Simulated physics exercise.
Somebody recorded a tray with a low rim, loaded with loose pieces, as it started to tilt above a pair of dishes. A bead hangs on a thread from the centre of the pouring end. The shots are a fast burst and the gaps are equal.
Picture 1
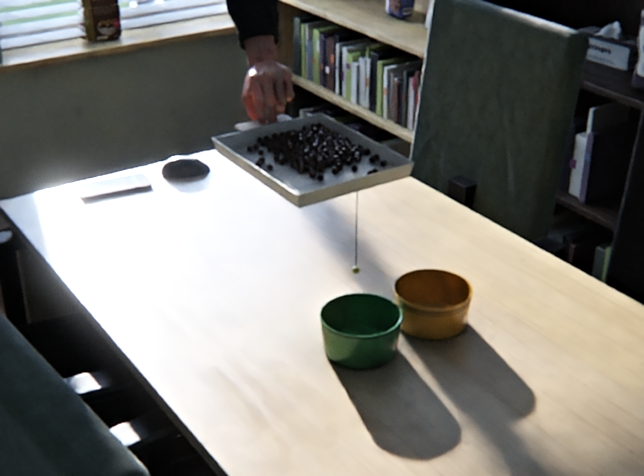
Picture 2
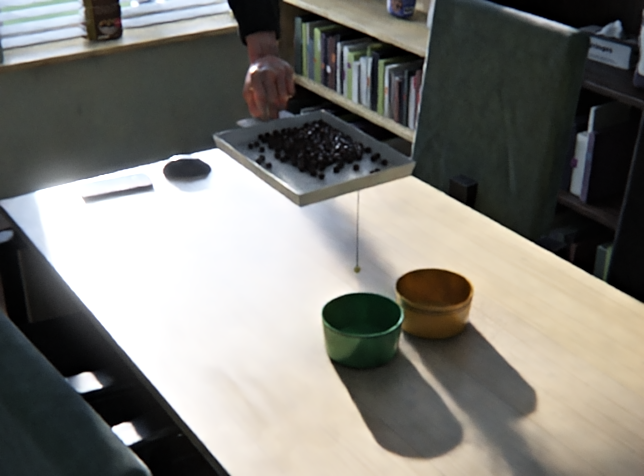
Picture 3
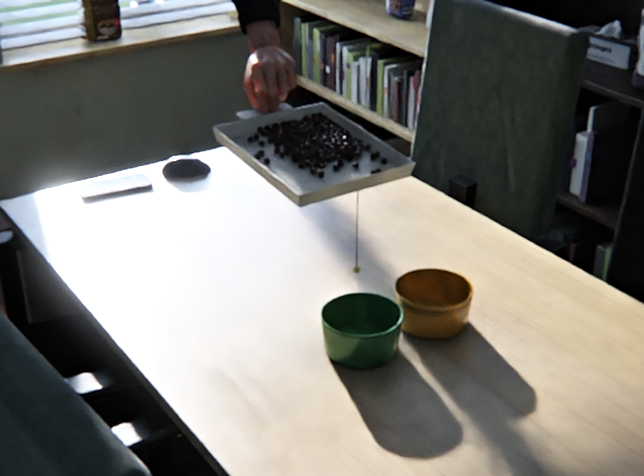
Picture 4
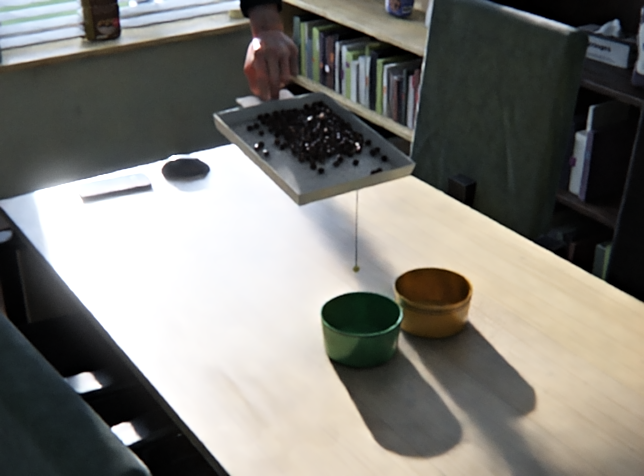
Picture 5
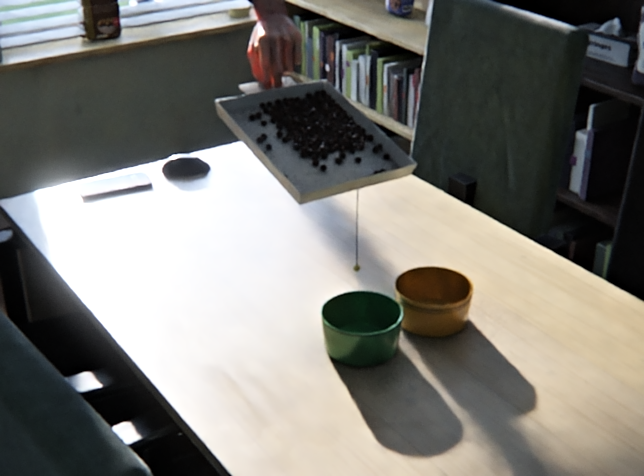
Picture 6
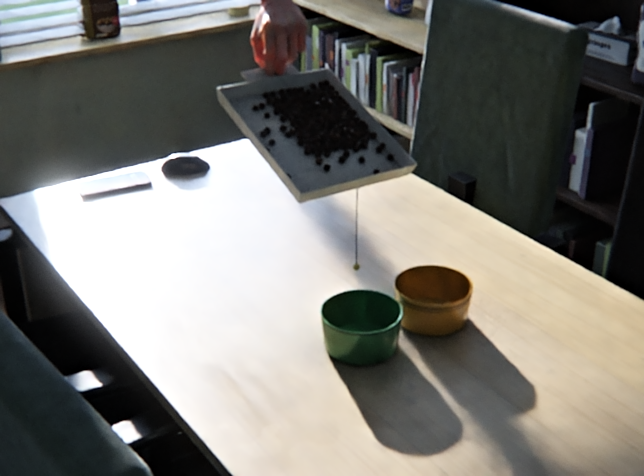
In a room with a window and bookshelves, a still camera looks down across a pale wooden table beside a dark green chair. A hand holds a shallow light tray of dark chocolate balls above a green bowl and an orange one to its right, a bead hanging on a thread beneath the near edge. The hand raises the tray's far end, steepening its slope, and the balls shift across its surface.
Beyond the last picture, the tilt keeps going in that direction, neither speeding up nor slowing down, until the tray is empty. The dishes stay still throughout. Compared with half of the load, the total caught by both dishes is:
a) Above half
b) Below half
Above half.
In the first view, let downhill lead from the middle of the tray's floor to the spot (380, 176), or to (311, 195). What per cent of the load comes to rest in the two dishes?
Roughly 20 percent first and 10 percent second.
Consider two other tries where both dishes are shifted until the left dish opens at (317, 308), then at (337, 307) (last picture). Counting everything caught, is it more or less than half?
First shift, a majority share; second shift, a majority share.
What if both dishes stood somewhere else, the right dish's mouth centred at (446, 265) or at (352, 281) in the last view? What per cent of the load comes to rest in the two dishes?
First try: Roughly 70 per cent; second try: Roughly 10 per cent.
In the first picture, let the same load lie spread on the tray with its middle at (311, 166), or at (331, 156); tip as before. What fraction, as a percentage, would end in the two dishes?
In turn 80 and 80 in a hundred.
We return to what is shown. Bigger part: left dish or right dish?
Fuller: The dish on the right.
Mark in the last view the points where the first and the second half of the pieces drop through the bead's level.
The first part passes (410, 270); everything after passes (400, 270).
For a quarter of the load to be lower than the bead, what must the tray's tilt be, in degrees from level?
90°.
Soon, tray tipped steeply; most on the tray; a stray few in the left dish; a stray few in the right dish; a stray few outside both; a small part in the air.
A while on, tray tipped past a quarter turn; about a quarter on the tray; a small part in the left dish; about a third in the right dish; a small part outside both; about a third in the air.
Towards the end, tray tipped past a quarter turn; about a quarter in the left dish; about half in the right dish; a small part outside both.
Finally, tray tipped past a quarter turn; about a quarter in the left dish; about half in the right dish; a small part outside both.
